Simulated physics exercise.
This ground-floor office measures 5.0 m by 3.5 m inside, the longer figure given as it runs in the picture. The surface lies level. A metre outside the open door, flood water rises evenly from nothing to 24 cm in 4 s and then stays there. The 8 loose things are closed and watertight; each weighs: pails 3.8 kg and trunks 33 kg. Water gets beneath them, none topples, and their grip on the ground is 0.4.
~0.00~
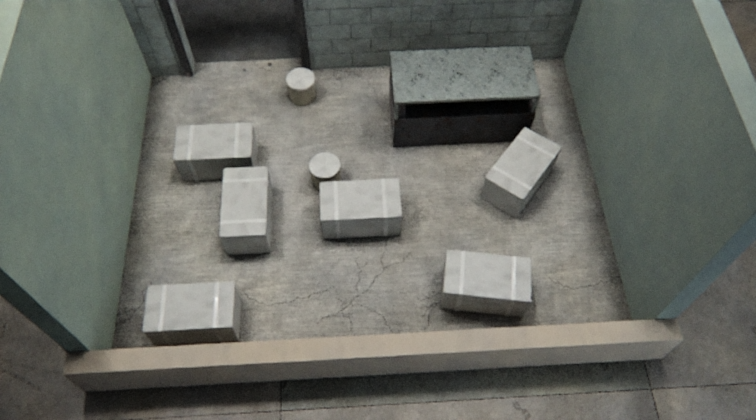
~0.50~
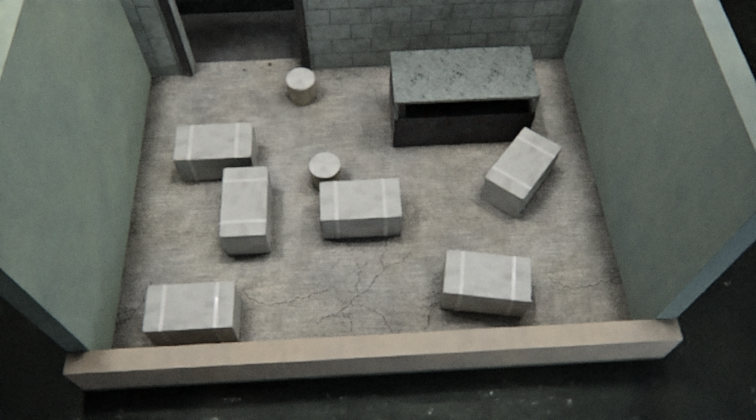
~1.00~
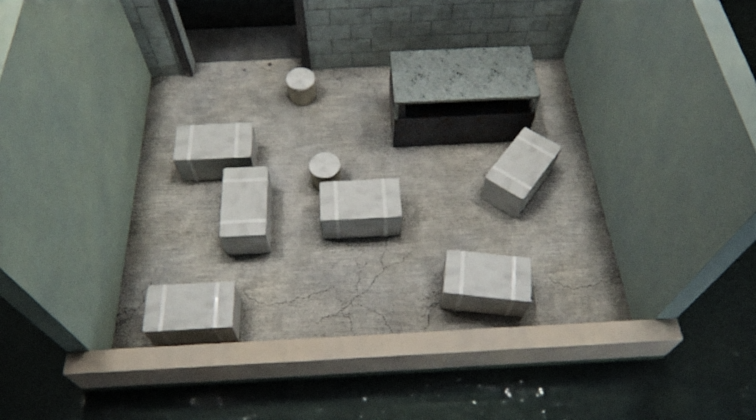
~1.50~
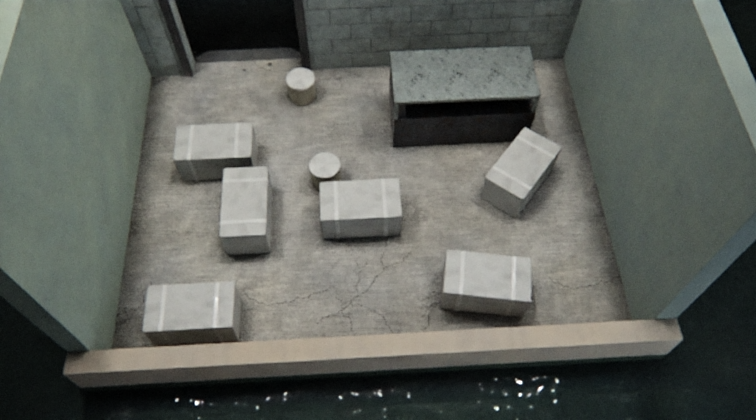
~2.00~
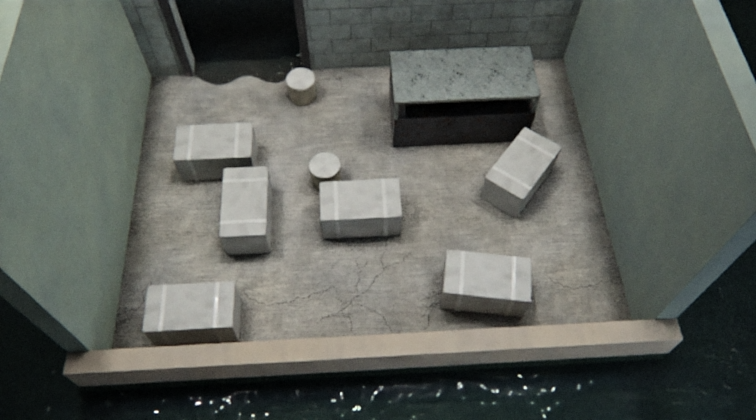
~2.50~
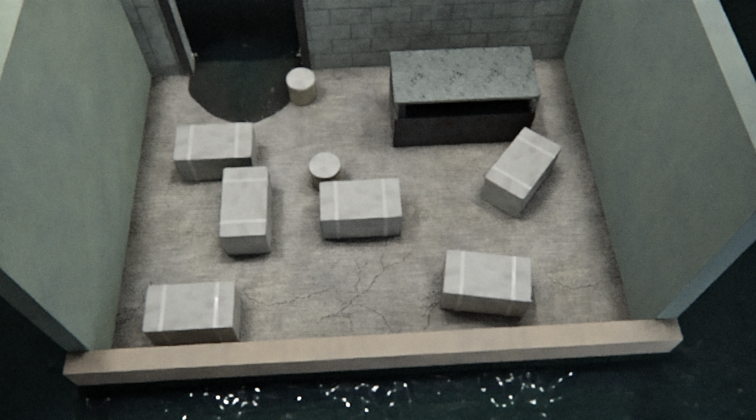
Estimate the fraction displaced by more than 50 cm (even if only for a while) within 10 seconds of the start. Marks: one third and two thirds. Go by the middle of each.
It is two thirds or above.
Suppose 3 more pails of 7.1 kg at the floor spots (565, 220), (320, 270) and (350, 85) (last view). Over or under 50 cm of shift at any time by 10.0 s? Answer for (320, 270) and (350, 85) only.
In that order: Over, short of it.
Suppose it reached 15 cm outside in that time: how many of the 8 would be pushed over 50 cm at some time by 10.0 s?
Then 1.
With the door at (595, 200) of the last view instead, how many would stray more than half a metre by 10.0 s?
In that case 6 of them.
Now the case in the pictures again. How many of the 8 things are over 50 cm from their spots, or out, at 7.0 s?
3 of them.
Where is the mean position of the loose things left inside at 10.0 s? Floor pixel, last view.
At about (431, 229).
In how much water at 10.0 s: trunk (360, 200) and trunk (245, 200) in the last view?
Roughly 11 and 10 cm.
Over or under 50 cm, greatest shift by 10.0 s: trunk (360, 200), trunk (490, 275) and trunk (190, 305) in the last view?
In turn: Past it, over, over.
After 3.5 s 0 of 8 are over 50 cm from their spots; 0 afloat.
After 4.5 s 0 of 8 are over 50 cm from their spots; 0 afloat.
After 7.0 s 3 of 8 are over 50 cm from their spots; 3 afloat.
After 10.0 s 6 of 8 are over 50 cm from their spots, and 6 have been at some point; 6 afloat.
